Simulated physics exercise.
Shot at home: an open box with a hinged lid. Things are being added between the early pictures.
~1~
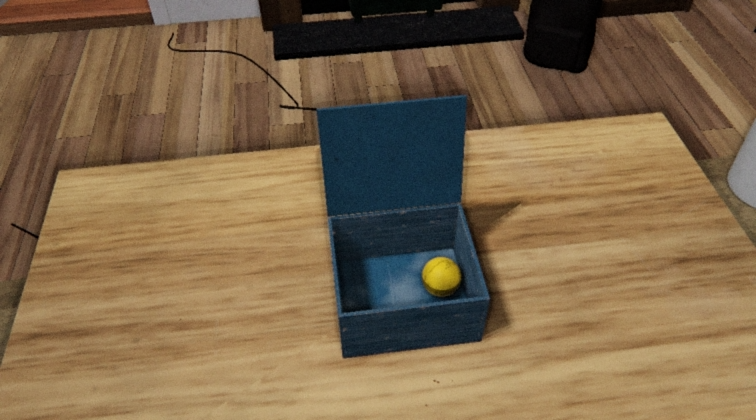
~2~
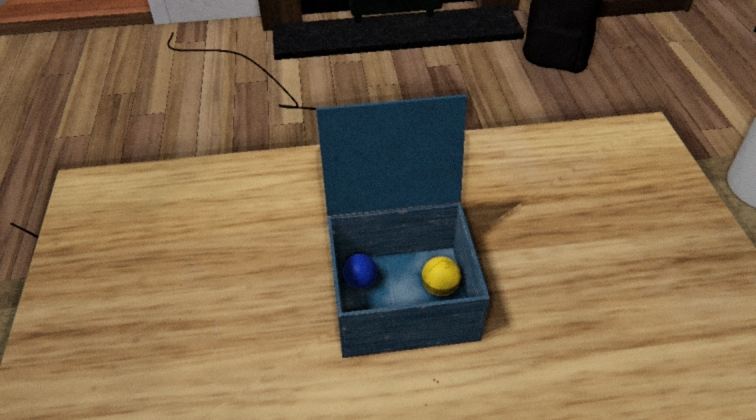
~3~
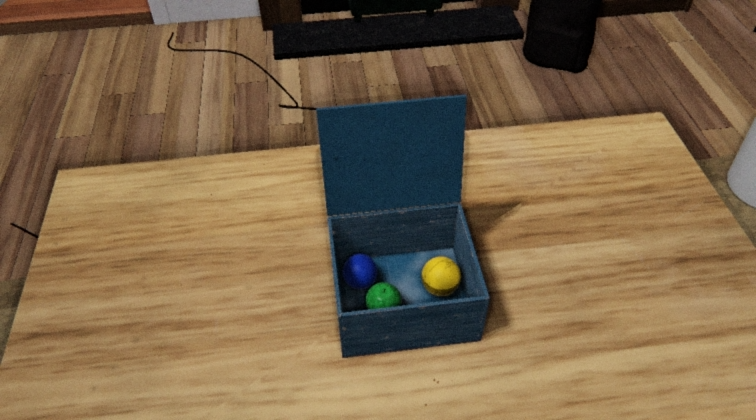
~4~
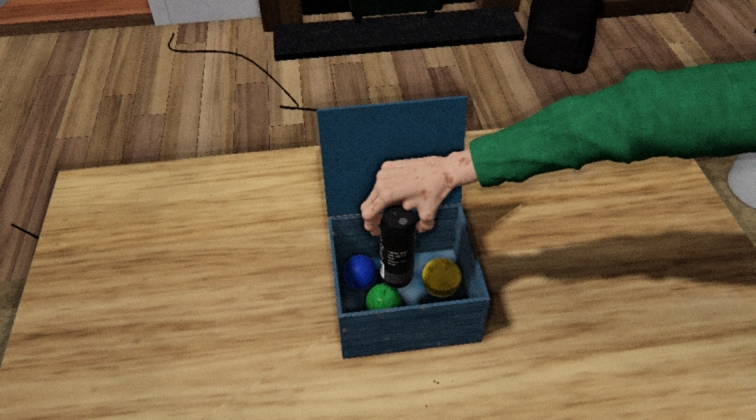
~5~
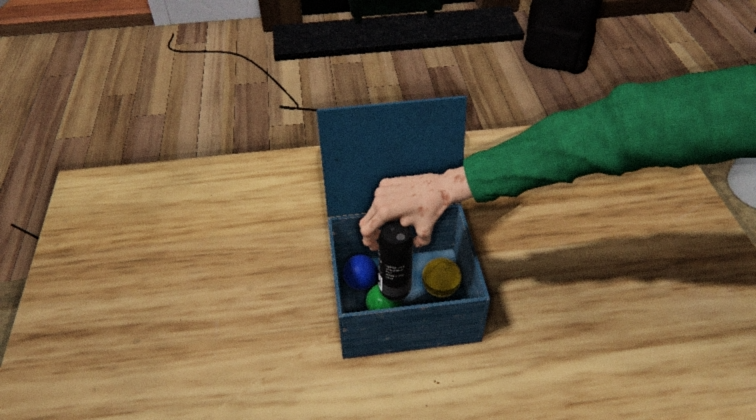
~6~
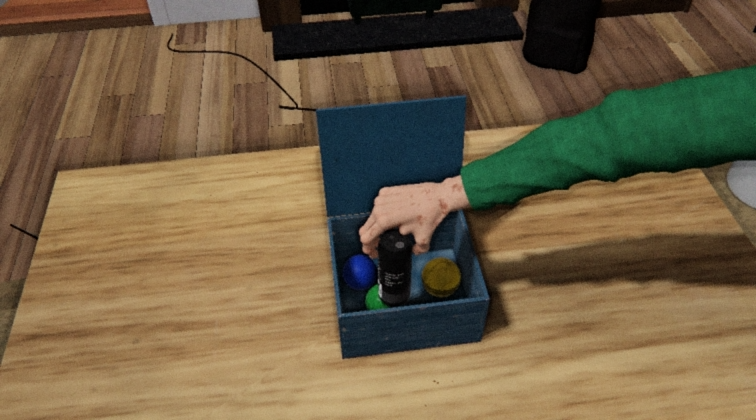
A hand in a green sleeve lowered a black can into an open blue box, after a blue lemon and then a green object had appeared inside beside the yellow ball.
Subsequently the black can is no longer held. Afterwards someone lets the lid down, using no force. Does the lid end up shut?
My guess is the lid ends up seated.
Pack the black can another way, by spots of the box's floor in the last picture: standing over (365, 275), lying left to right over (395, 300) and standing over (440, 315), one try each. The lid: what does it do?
Results in order: Lid down, lid down, lid up.
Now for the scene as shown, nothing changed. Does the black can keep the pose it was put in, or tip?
The black can ends up leaning.
Then, 0.70 s past the last view, black can on its side near (426, 310); green apple displaced about its own width; blue lemon displaced a little.
Then, 1.70 s past the last view, lid 51° above the rim; black can on its side near (427, 305); green apple displaced a little; blue lemon displaced a little.
Finally, lid shut; down or leaning hard in the box, black can; the other 3 still in place. Final places as the last picture's camera would see them, black can near (427, 305).
